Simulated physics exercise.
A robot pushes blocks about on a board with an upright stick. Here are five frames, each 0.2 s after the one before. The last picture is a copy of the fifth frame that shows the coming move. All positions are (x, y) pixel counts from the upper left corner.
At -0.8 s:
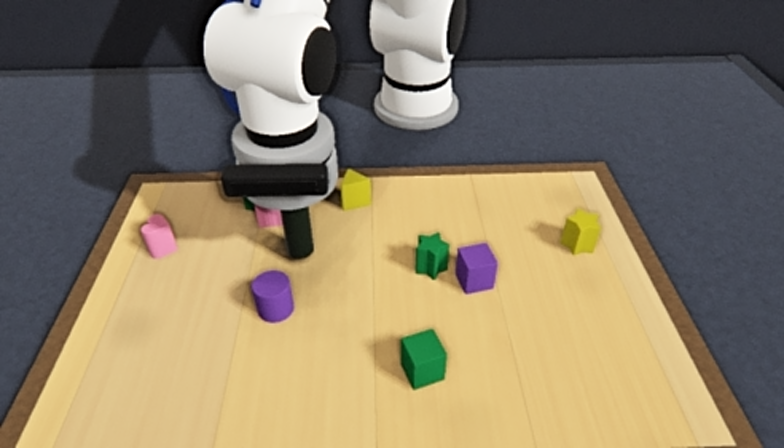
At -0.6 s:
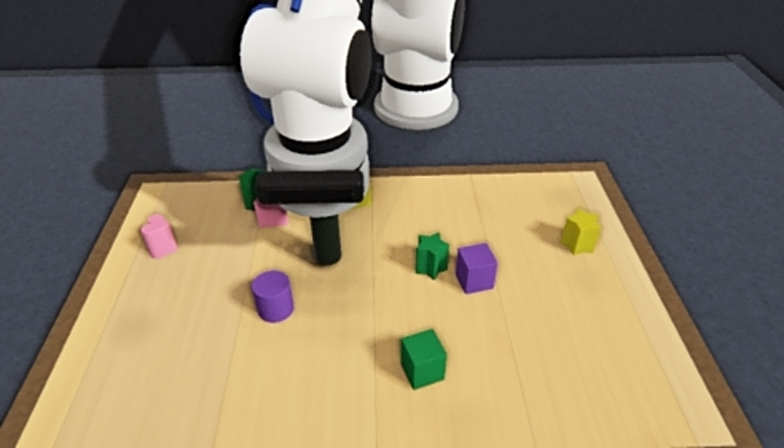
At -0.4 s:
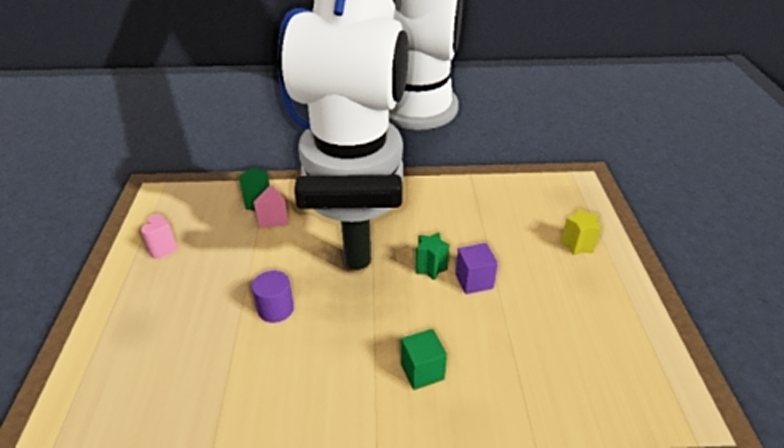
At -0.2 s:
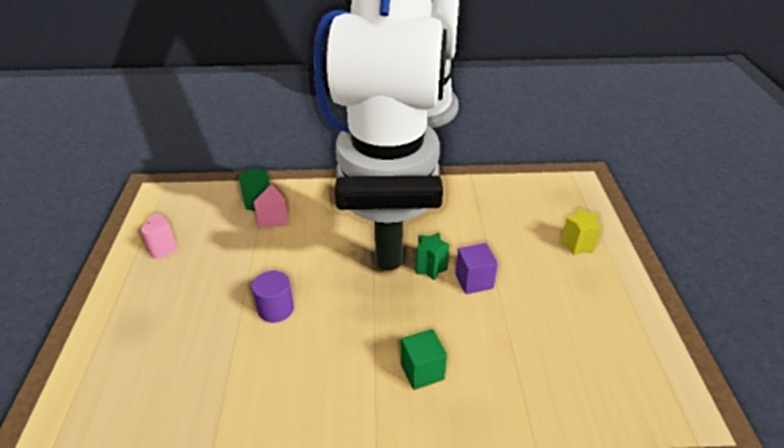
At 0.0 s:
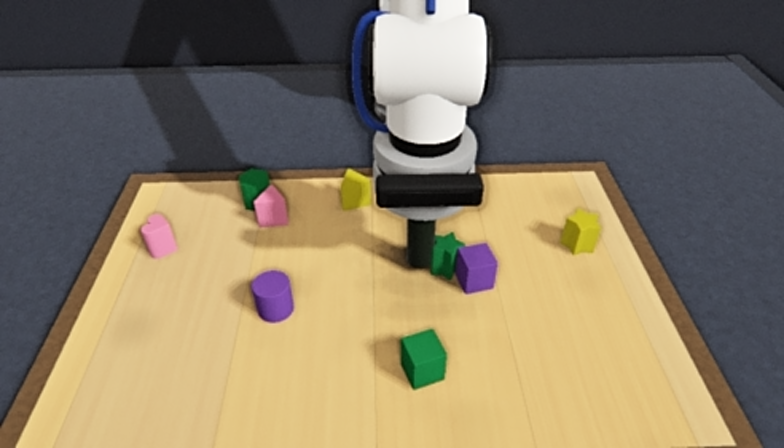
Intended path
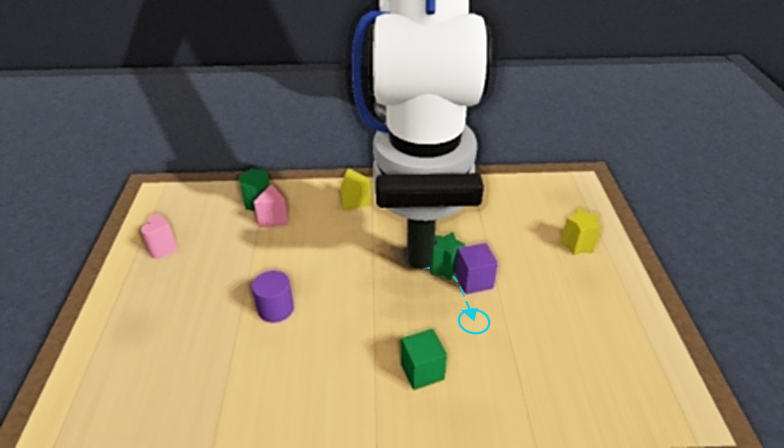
A robot arm moves its stick right across the board and nudges the green star-shaped block.
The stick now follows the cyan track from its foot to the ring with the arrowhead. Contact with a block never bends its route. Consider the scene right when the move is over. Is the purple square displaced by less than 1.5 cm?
I expect not.
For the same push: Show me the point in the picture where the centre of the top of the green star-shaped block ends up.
It will end up at (481, 245).
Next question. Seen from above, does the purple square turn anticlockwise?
Short answer: No.
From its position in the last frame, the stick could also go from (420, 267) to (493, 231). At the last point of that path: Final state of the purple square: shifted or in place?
That block ends up displaced.
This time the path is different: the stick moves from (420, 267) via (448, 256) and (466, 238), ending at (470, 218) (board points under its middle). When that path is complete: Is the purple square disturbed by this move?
That one moves away.
The line goes from (420, 267) via (450, 274) and (464, 296), ending at (474, 321).
What follows on the original path. One third of the way, stick at (451, 267); green star-shaped block at (478, 244), turned 20° anticlockwise; purple square at (505, 260), turned 35° clockwise.
Two thirds of the way, stick at (466, 290); green star-shaped block at (481, 245), turned 40° anticlockwise; purple square at (511, 260), turned 50° clockwise.
At the end, stick at (475, 314); green square unmoved; green star-shaped block at (481, 245), turned 40° anticlockwise; purple square at (511, 260), turned 50° clockwise.
